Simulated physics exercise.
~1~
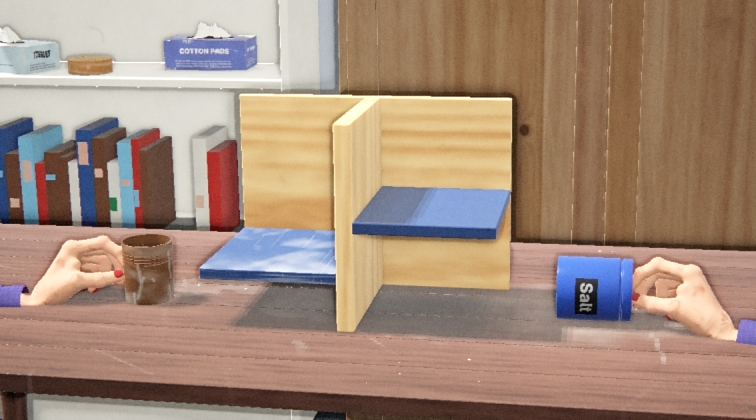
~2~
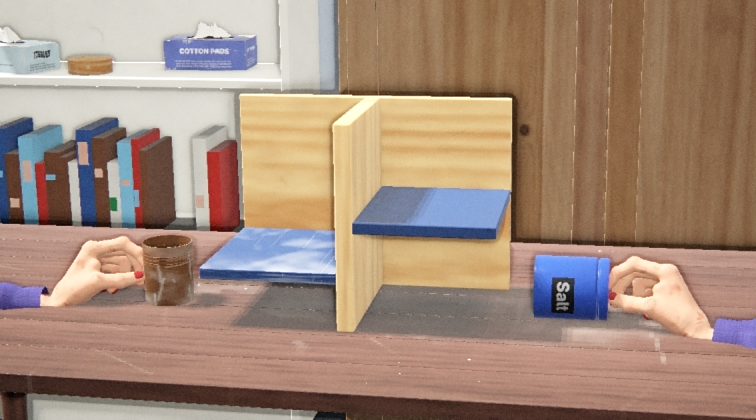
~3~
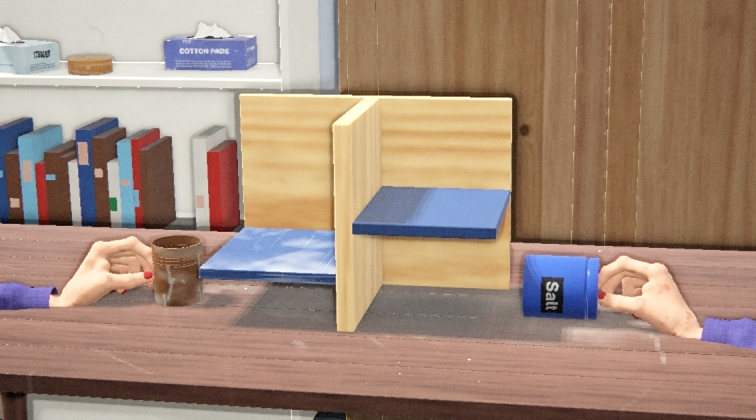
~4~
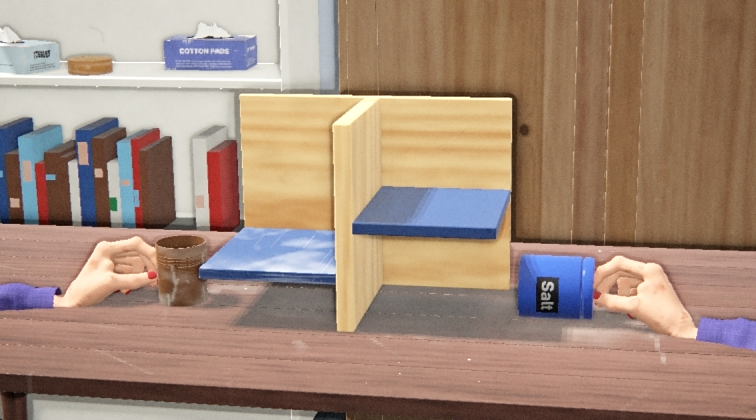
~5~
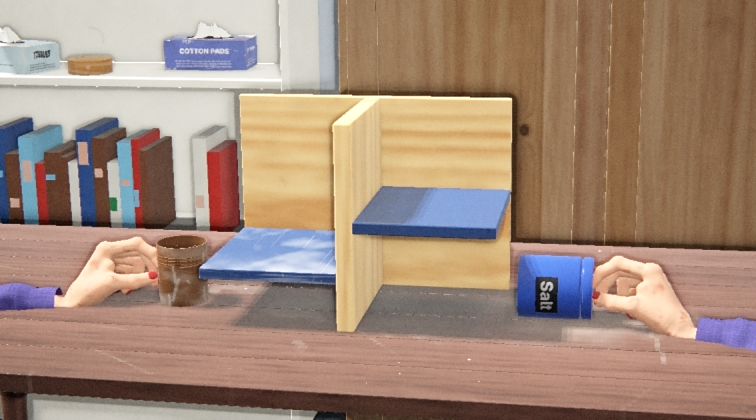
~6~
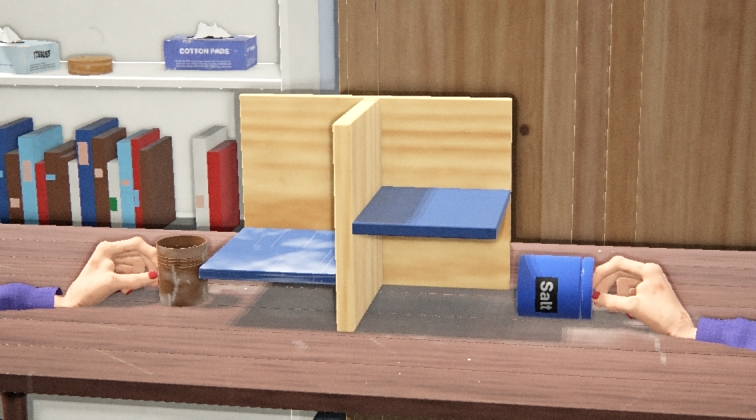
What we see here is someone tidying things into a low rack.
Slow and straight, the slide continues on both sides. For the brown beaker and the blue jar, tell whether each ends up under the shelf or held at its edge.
The brown beaker is held at the edge; the blue jar ends up under.
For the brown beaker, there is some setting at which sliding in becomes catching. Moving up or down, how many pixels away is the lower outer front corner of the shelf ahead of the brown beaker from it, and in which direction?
It needs a shift of 16 pixels in the upward direction.
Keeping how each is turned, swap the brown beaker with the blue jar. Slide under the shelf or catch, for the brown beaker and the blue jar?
Brown beaker: Clear; blue jar: Blocked.
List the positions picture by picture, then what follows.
The first frame shows hands sliding the things forward; brown beaker (148, 269); blue jar (594, 289); shelf (360, 209).
The second frame shows hands sliding the things forward; blue jar (572, 288); shelf (360, 209).
The third frame shows hands sliding the things forward; brown beaker (178, 271); shelf (360, 209).
The fourth frame shows hands sliding the things forward; blue jar (557, 288); shelf (360, 209).
The fifth frame shows hands sliding the things forward; brown beaker (183, 271); shelf (360, 209).
The sixth frame shows hands sliding the things forward; brown beaker (183, 271); blue jar (556, 288); shelf (360, 209).
Then, 0.34 s on from there, brown beaker stopped at the opening near (199, 271); blue jar sliding up to the opening near (528, 286).
In the end, the brown beaker stops at the shelf, near (199, 271); the blue jar goes under, near (465, 284).
